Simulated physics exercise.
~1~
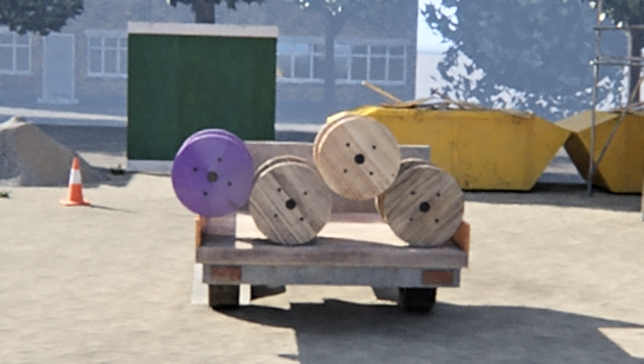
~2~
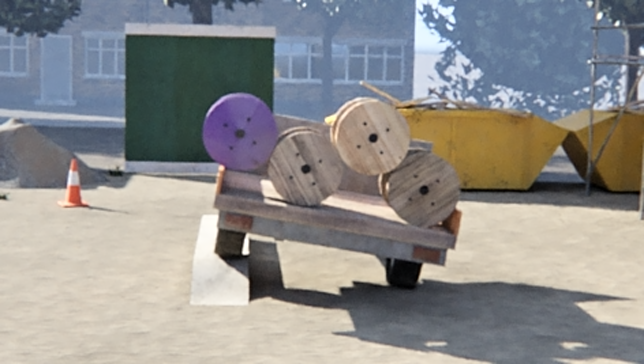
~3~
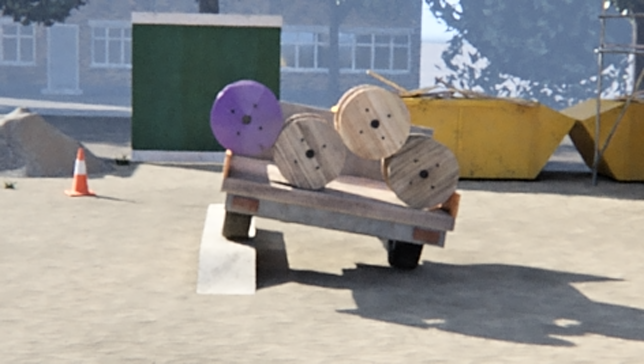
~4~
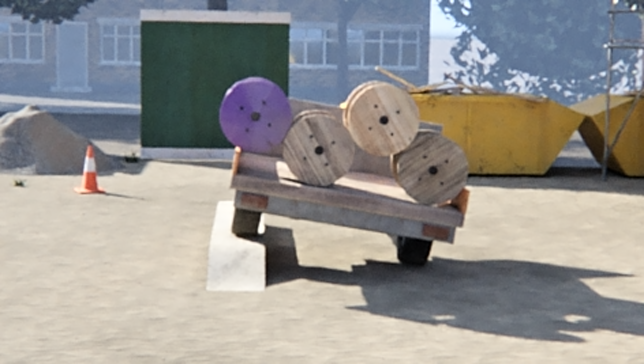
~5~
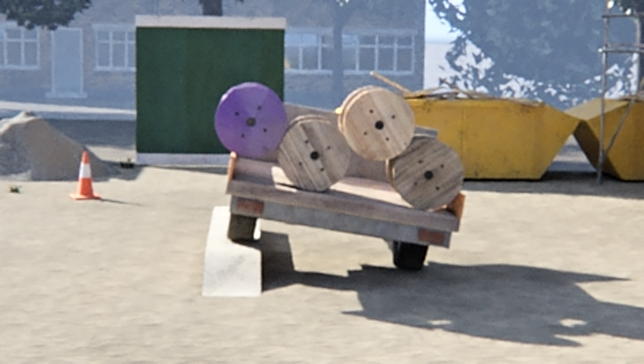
Flatbed trailer carrying four cable reels, one purple, tilting as its left wheel mounts a concrete ramp and stopping with all aboard.
